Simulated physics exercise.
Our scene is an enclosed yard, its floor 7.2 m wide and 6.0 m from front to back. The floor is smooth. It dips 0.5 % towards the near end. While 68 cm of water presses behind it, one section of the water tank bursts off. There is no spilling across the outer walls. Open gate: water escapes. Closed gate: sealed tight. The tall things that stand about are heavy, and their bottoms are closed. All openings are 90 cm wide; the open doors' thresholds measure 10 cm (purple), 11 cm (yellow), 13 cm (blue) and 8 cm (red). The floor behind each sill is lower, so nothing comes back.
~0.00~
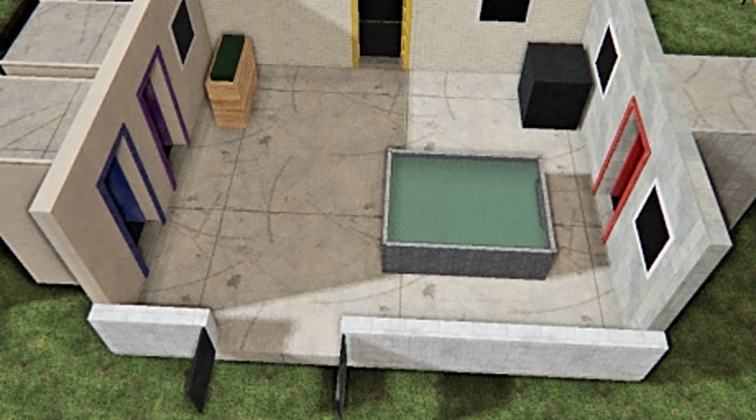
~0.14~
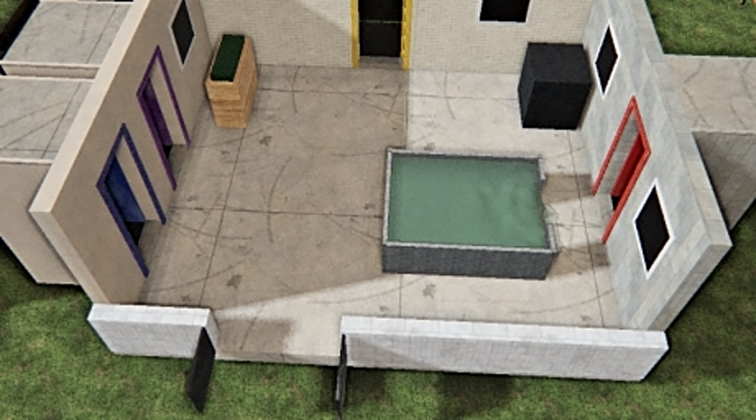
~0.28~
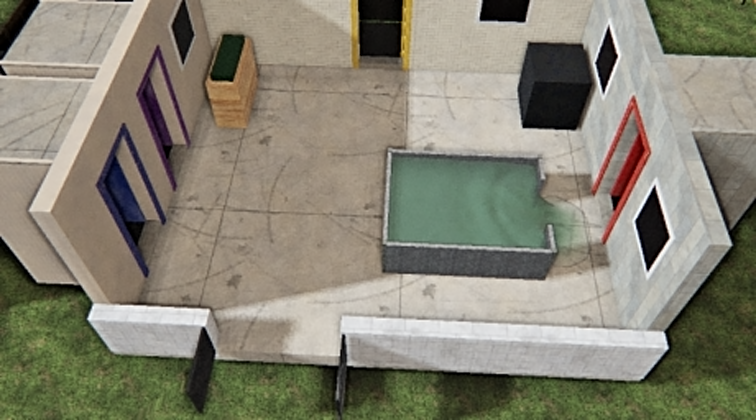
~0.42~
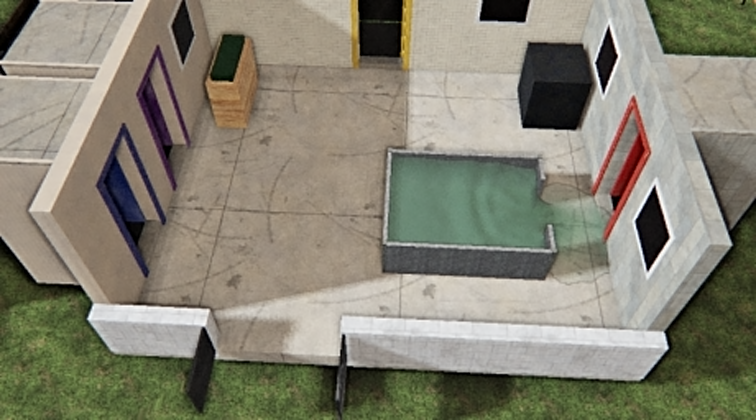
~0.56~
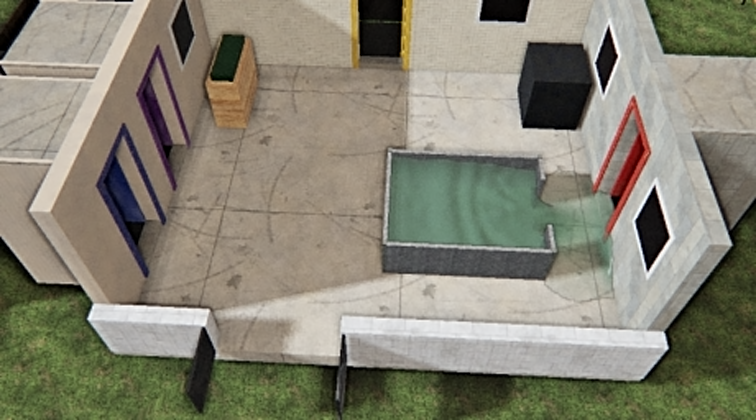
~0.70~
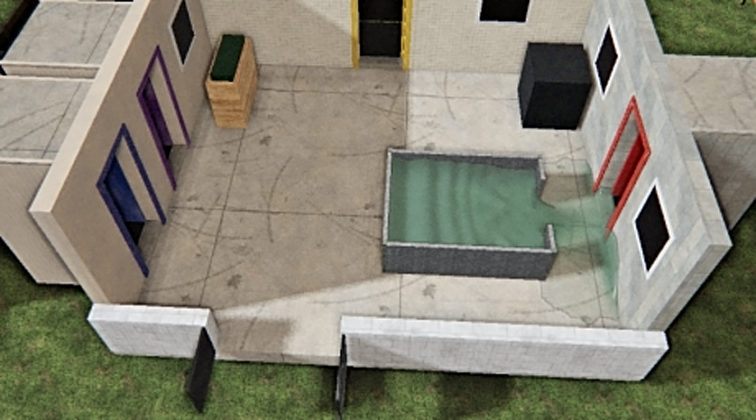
At the start, still green water fills a low rectangular tank in a walled yard. A section of the tank's right side opens, and water pours through the gap onto the pale floor. It spreads toward the right wall, near the red doorway, while ripples cross the tank.
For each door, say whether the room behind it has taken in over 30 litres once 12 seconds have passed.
The purple door: Not over, the yellow door: Not over, the blue door: Not over, the red door: Over.
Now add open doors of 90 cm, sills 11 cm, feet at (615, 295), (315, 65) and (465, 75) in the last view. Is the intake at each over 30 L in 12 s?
Result in order - more than that, not enough, not enough.
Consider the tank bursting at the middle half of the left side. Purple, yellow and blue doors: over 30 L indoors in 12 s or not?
For purple, too much; for yellow, too little; for blue, too much.
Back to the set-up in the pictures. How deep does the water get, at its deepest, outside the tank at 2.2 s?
Max around 40 cm.
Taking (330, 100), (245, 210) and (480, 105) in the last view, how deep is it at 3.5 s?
Depth readings in turn - 0, 0, 0 cm.
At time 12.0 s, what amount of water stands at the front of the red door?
I'd say close to 10.0 cm.
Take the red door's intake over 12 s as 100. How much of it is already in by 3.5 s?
65 percent or so by then.
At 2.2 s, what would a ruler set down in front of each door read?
Depths in centimetres - purple: 0, yellow: 0, blue: 0, red: 33.
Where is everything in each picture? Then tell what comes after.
The first frame shows still water, 68 cm deep, in the water tank at (466, 201).
In the second frame, water pours out at (538, 220) and has run 0.6 m, to a hidden place; typically 10 cm deep outside, 68 cm at the water tank's back.
In the third frame, the front is at (578, 214), 0.8 m from the gap at (538, 222); 0.8 m2 of floor is under water; 68 cm left at the back of the water tank.
In the fourth frame, the front is at (593, 200), 1.3 m from the gap at (537, 222); 1.7 m2 of floor is under water; 68 cm left at the back of the water tank.
In the fifth frame, the front is at (589, 179), 1.6 m from the gap at (538, 222); 2.4 m2 of floor is under water; 68 cm left at the back of the water tank.
In the sixth frame, the front is at (586, 164), 1.9 m from the gap at (538, 222); 2.6 m2 of floor is under water; 65 cm left at the back of the water tank.
After 1.4 s water covers 10 % of the floor and is deepest (44 cm) near (596, 250); purple door not reached, yellow door not reached, blue door not reached, red door 30 cm at the sill, 220 L in.
After 2.2 s water covers 15 % of the floor and is deepest (40 cm) near (594, 241); purple door not reached, yellow door not reached, blue door not reached, red door 33 cm at the sill, 434 L in.
After 3.5 s water covers 35 % of the floor and is deepest (26 cm) near (594, 241); purple door not reached, yellow door not reached, blue door not reached, red door 24 cm at the sill, 644 L in.
After 7.0 s water covers 75 % of the floor and is deepest (18 cm) near (594, 241); purple door 2 cm at the sill, 0 L in, yellow door 2 cm at the sill, 0 L in, blue door 7 cm at the sill, 0 L in, red door 16 cm at the sill, 895 L in.
After 12.0 s water covers 95 % of the floor and is deepest (10 cm) near (594, 241); purple door 5 cm at the sill, 0 L in, yellow door 2 cm at the sill, 0 L in, blue door 5 cm at the sill, 0 L in, red door 10 cm at the sill, 973 L in.
